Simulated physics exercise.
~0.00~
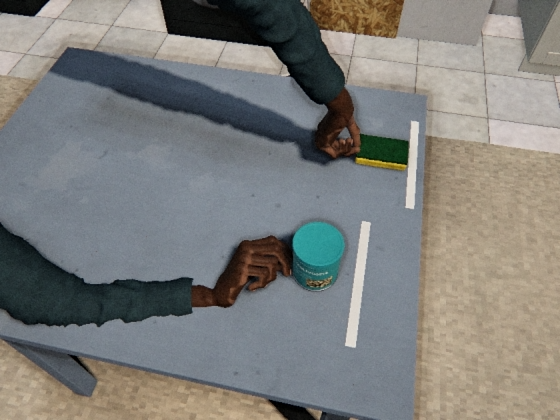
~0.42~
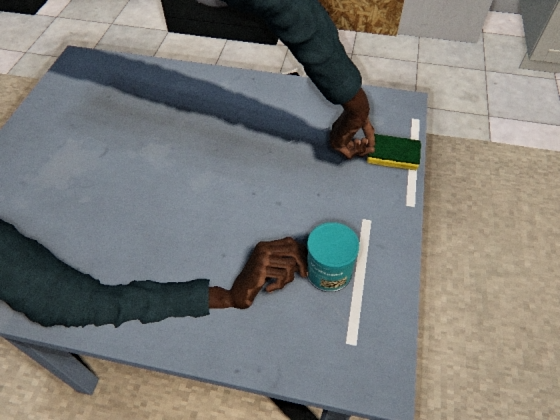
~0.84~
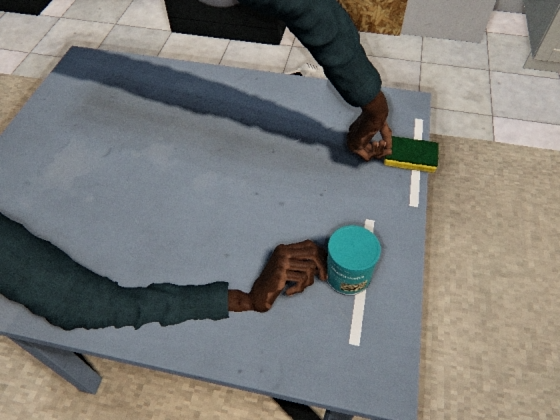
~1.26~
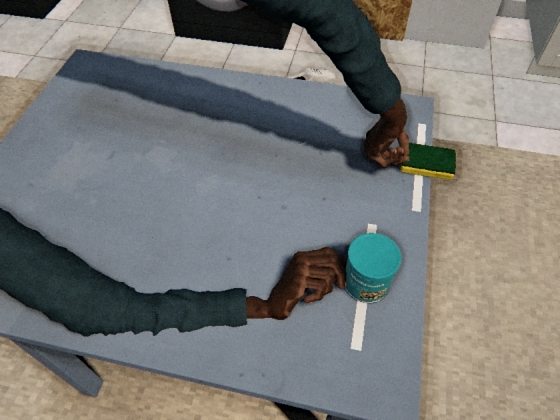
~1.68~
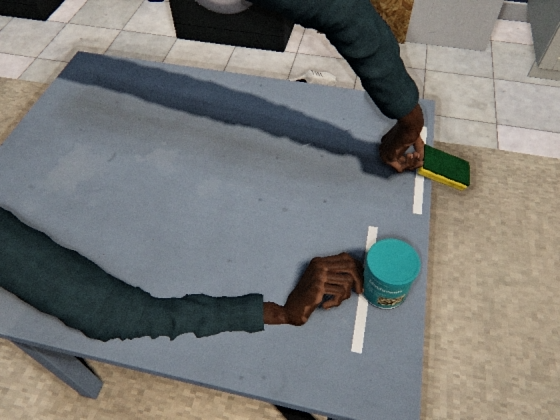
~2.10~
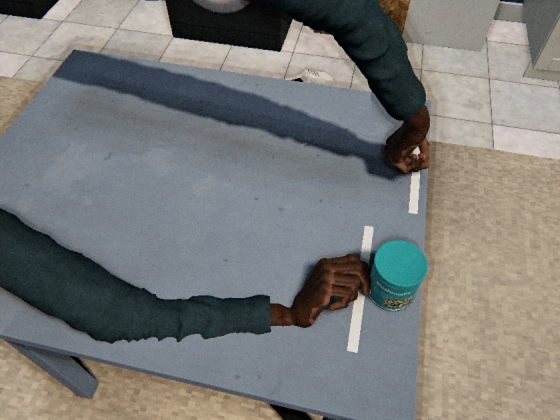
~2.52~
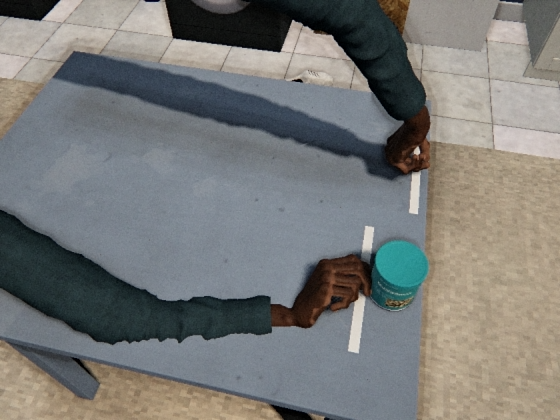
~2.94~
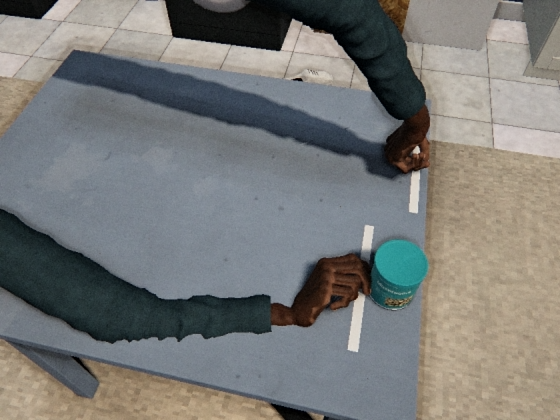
A yellow and green sponge and a turquoise pot slide rightward across a blue-grey table, seen from above by a slightly swaying camera, with tiled and beige flooring beyond. Two dark-sleeved arms reach in, one hand pushing the sponge near the far side while the other nudges the pot closer to the viewer. Each item crosses a white strip of tape near the table's right end. The sponge juts past the edge, twists and tips, then drops out of sight. The pot stops just beyond its strip and stays standing on the table as both hands hold still.
